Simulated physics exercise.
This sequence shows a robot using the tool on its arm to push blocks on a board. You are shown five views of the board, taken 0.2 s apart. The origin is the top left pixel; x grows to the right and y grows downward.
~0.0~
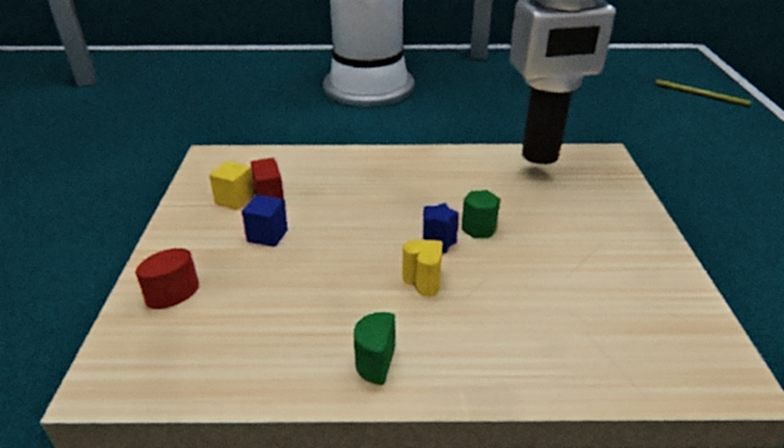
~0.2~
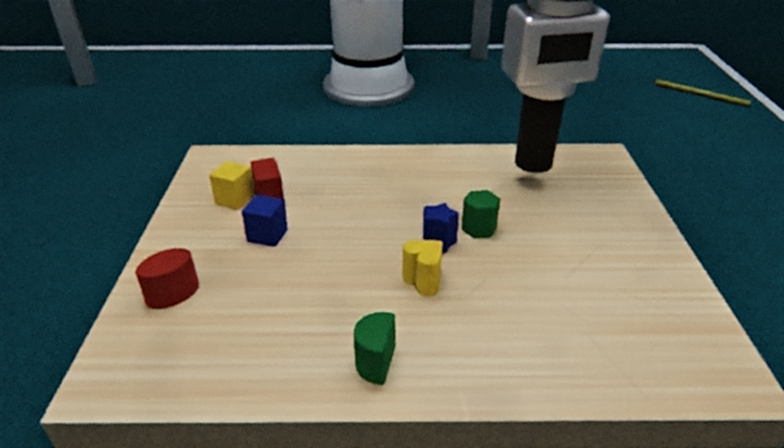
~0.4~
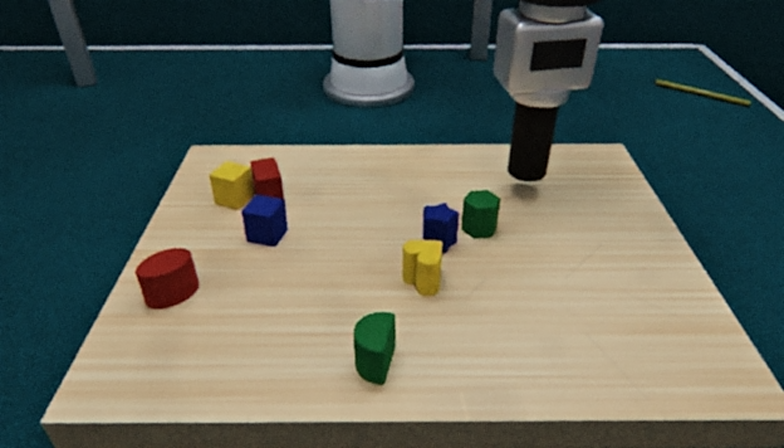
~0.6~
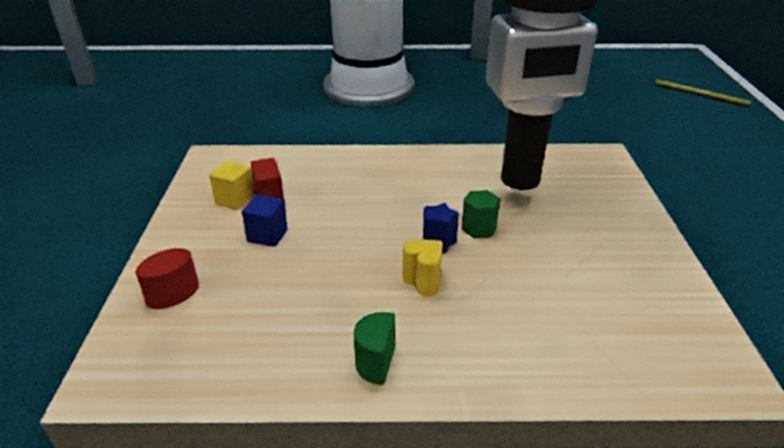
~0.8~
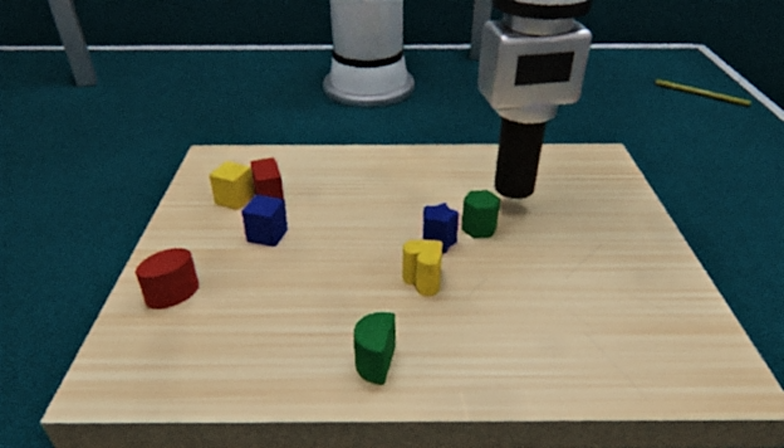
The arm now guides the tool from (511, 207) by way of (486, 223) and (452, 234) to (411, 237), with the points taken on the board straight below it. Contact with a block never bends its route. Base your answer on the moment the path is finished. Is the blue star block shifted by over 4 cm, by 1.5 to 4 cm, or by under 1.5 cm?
I reckon it covers more than 4 cm.
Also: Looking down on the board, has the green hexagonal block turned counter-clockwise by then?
Short answer: Yes.
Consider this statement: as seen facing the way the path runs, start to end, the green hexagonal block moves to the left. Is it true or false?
My answer: True.
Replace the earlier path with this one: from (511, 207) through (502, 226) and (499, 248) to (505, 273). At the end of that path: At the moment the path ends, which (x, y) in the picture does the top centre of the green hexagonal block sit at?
About (464, 219).
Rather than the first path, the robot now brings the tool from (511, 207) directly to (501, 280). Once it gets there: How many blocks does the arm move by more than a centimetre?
The answer is one block, counting only moves over 1 cm.
What follows on the original path. One third of the way, tool (488, 204); blue star block (436, 215), turned 20° clockwise; green hexagonal block (468, 209), turned 15° anticlockwise.
Two thirds of the way, tool (453, 215); blue star block (403, 228), turned 30° clockwise; green hexagonal block (436, 224), turned 30° anticlockwise.
At the end, tool (411, 218); yellow heart block (424, 251); blue star block (383, 238), turned 30° clockwise; green hexagonal block (419, 230), turned 55° anticlockwise.
